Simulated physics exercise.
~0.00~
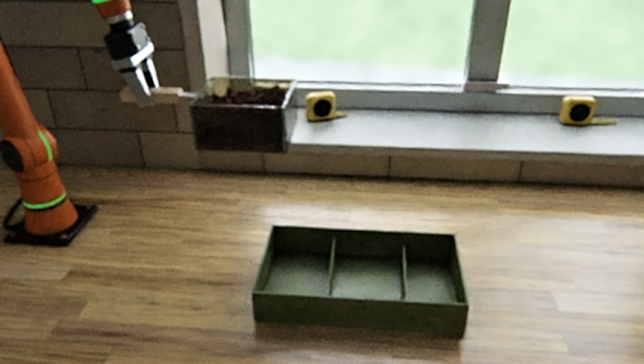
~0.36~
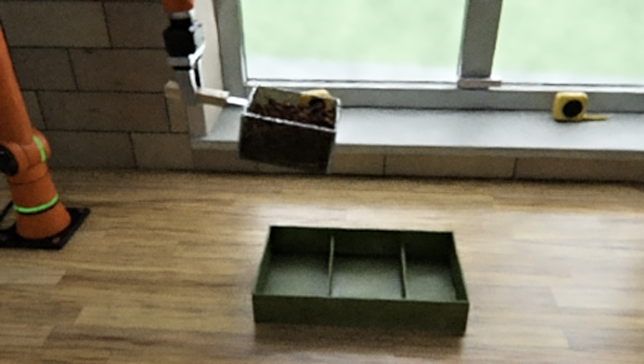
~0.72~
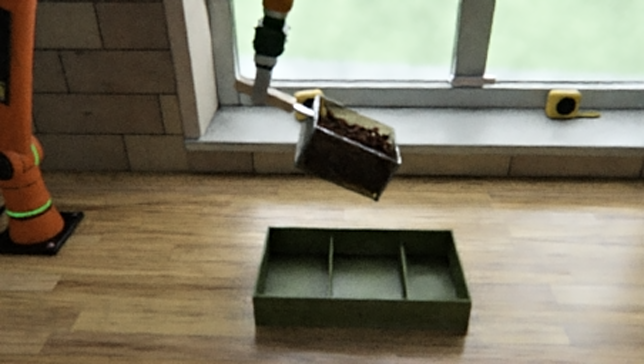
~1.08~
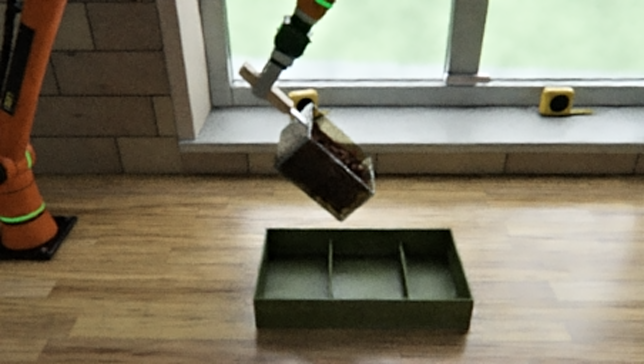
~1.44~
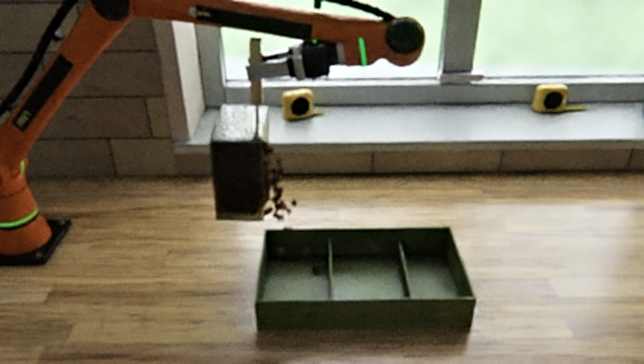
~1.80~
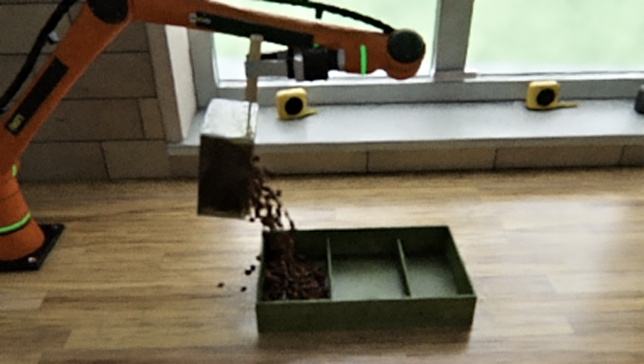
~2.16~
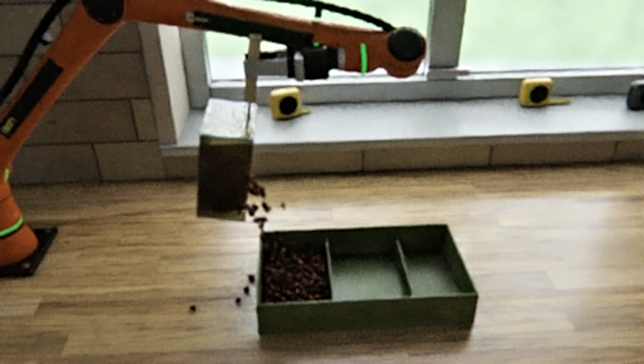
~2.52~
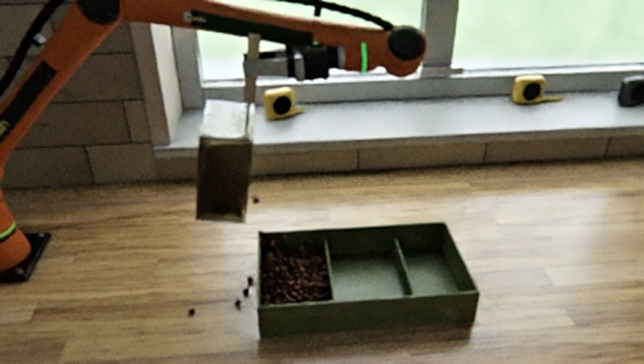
On a wooden table, a robot arm tips brown pellets into a green tray's left compartment, spilling a few.
